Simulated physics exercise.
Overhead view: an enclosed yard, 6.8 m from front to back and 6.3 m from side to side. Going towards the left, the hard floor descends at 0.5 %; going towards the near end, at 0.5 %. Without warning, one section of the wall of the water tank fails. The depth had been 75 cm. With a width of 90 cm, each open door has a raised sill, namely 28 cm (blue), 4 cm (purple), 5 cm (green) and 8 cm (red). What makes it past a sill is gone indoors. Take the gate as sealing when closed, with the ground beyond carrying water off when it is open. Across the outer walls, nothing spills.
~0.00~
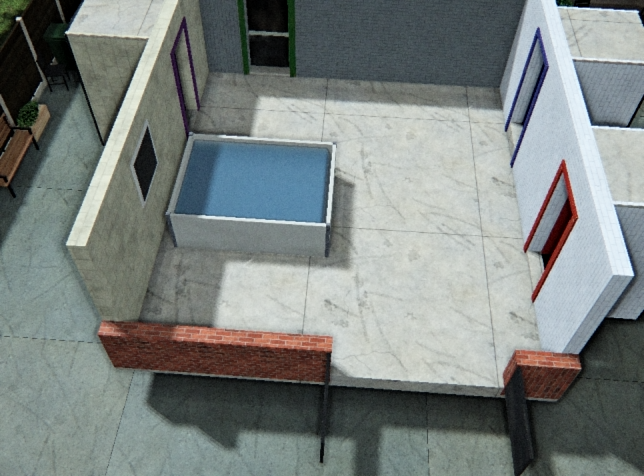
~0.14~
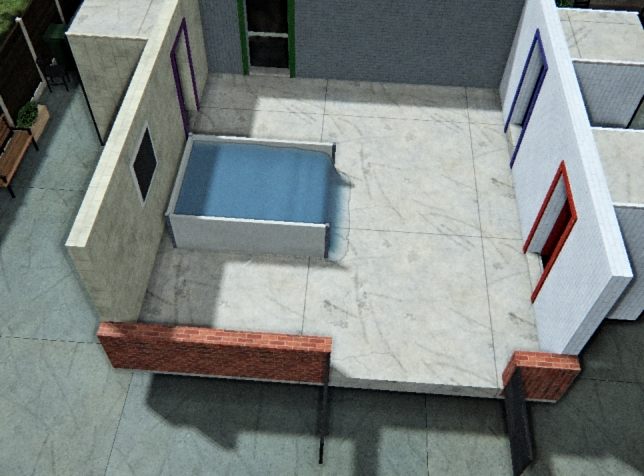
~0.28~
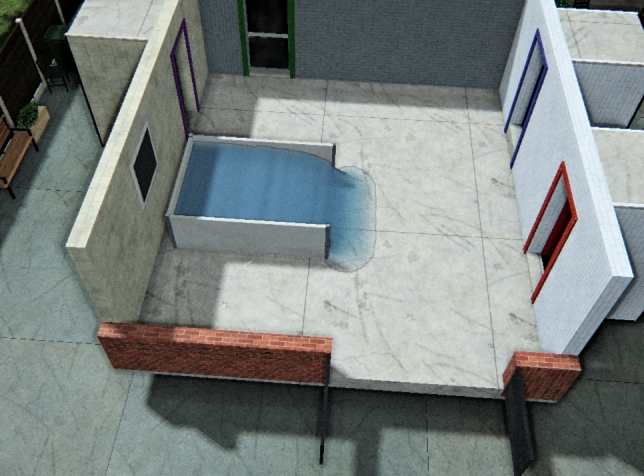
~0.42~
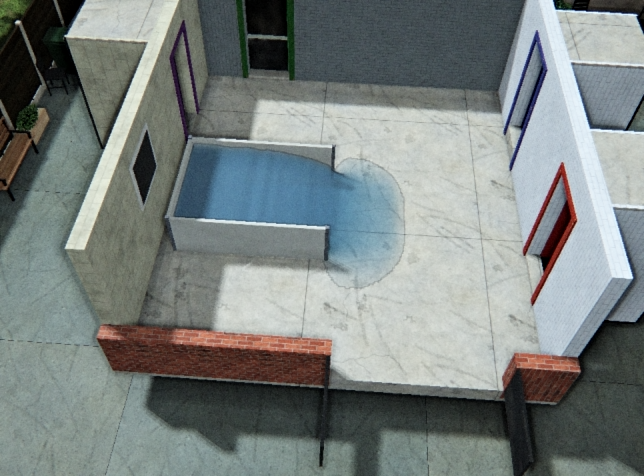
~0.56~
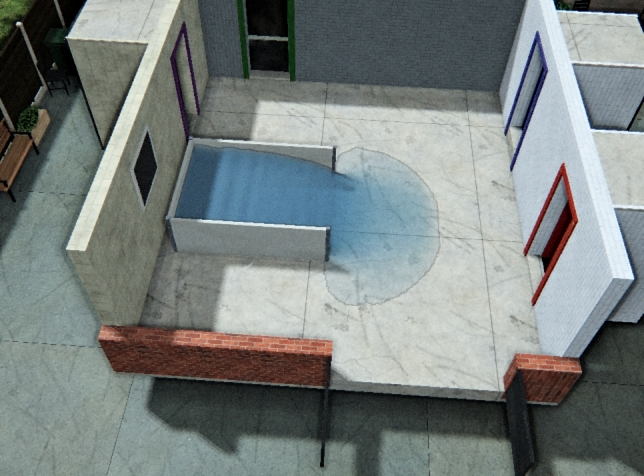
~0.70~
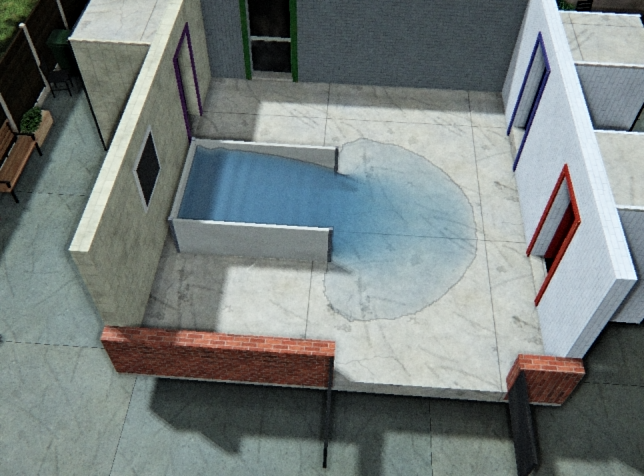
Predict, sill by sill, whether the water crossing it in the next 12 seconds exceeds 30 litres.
My prediction: At the blue door it is 30 litres or less; at the purple door it is above 30 litres; at the green door it is 30 litres or less; at the red door it is above 30 litres.
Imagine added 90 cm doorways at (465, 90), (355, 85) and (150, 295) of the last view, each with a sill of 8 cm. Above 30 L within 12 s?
First doorway gets there, second falls short, third falls short.
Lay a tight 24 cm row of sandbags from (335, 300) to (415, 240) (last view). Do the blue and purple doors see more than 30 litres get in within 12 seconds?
Blue within the limit, purple exceeded.
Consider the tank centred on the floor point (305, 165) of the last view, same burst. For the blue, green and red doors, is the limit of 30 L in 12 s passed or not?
Lab note: Vs limit, blue door limit broken; green door limit broken; red door limit broken.
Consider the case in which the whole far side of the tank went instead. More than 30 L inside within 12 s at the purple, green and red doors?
Outcomes - purple: Exceeded, green: Exceeded, red: Not exceeded.
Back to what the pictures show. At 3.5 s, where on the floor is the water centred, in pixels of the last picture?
Its balance point sits around (414, 211).
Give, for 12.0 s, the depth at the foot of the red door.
About 3.5 cm.
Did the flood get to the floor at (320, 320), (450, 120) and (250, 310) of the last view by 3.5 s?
Point 1: Unreached; point 2: Reached; point 3: Unreached.
After 1.4 s water covers 40 % of the floor and is deepest (36 cm) near (523, 232); blue door 9 cm at the sill, 0 L in, purple door not reached, green door not reached, red door 18 cm at the sill, 18 L in.
After 2.2 s water covers 50 % of the floor and is deepest (38 cm) near (545, 369); blue door 25 cm at the sill, 0 L in, purple door not reached, green door not reached, red door 30 cm at the sill, 114 L in.
After 3.5 s water covers 50 % of the floor and is deepest (35 cm) near (547, 380); blue door 18 cm at the sill, 0 L in, purple door not reached, green door not reached, red door 22 cm at the sill, 258 L in.
After 7.0 s water covers 95 % of the floor and is deepest (14 cm) near (190, 155); blue door 9 cm at the sill, 0 L in, purple door 11 cm at the sill, 30 L in, green door 4 cm at the sill, 0 L in, red door 9 cm at the sill, 340 L in.
After 12.0 s water covers 100 % of the floor and is deepest (10 cm) near (134, 352); blue door 3 cm at the sill, 0 L in, purple door 10 cm at the sill, 138 L in, green door 9 cm at the sill, 11 L in, red door 4 cm at the sill, 341 L in.
